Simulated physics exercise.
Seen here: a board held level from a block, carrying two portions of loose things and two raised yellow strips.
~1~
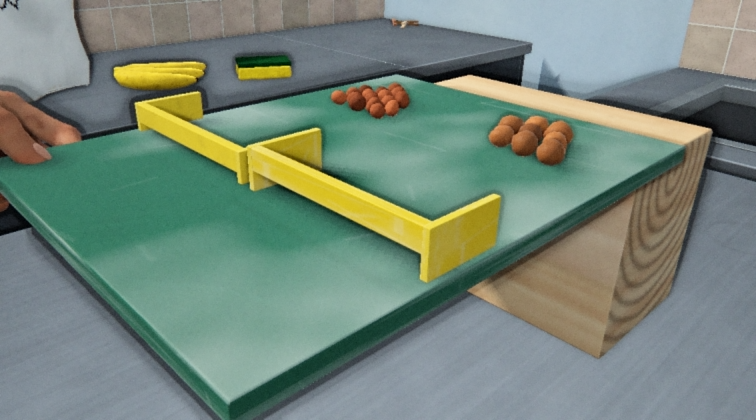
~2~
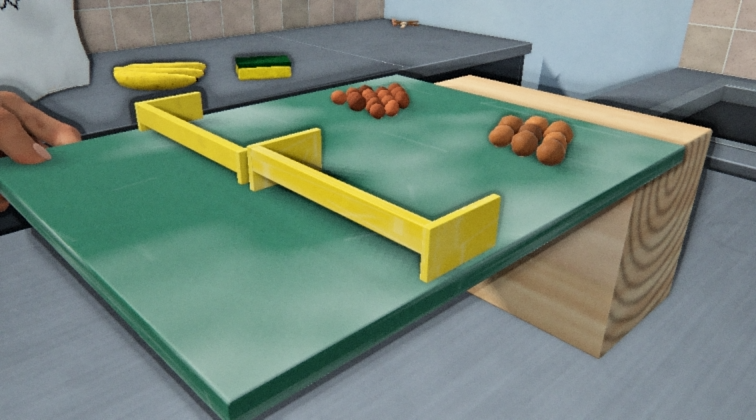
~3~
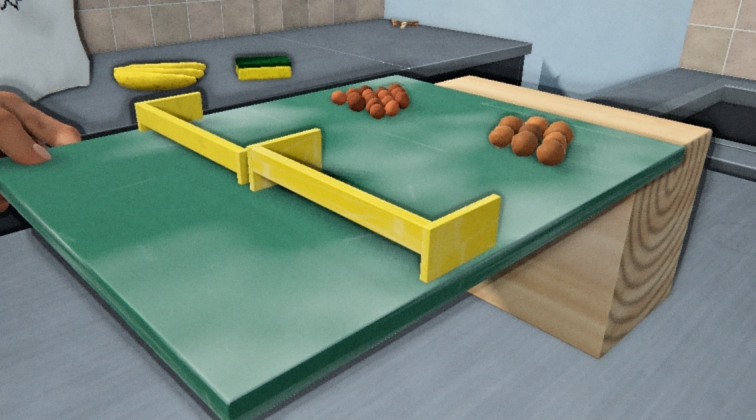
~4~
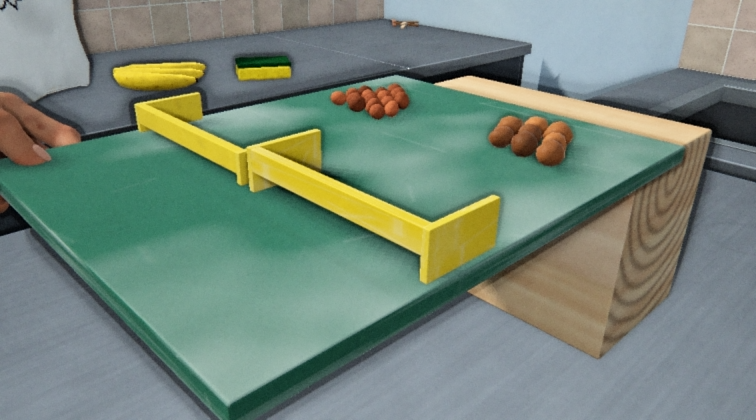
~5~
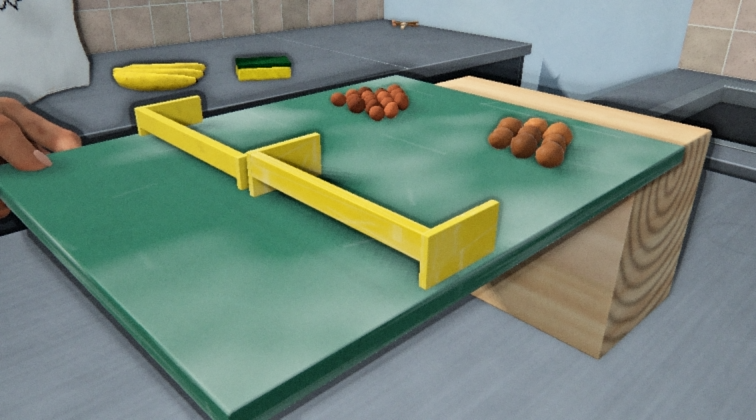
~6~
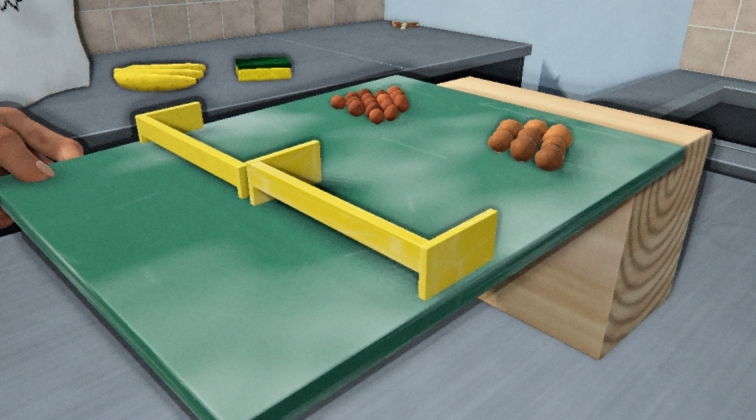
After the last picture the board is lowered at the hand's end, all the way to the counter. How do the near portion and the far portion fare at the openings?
Near portion - stuck at the bar. Far portion - stuck at the bar.
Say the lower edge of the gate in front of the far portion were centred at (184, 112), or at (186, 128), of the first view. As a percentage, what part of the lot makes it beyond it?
First try 100 %, second try 100 %.
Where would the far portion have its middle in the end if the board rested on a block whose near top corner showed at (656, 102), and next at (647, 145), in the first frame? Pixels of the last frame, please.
Case 1 at (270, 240), case 2 at (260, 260).
Then, 0.40 s on from there, board sloping at 10°; near portion where it was; far portion where it was.
Then, 0.92 s on from there, board sloping at 21°; near portion on its way down; far portion on its way down.
Then, 1.47 s on from there, board resting at 30°; near portion has reached its gate; far portion has reached its gate.
In the end, board resting at 30°; near portion gathered behind its gate; far portion gathered behind its gate.
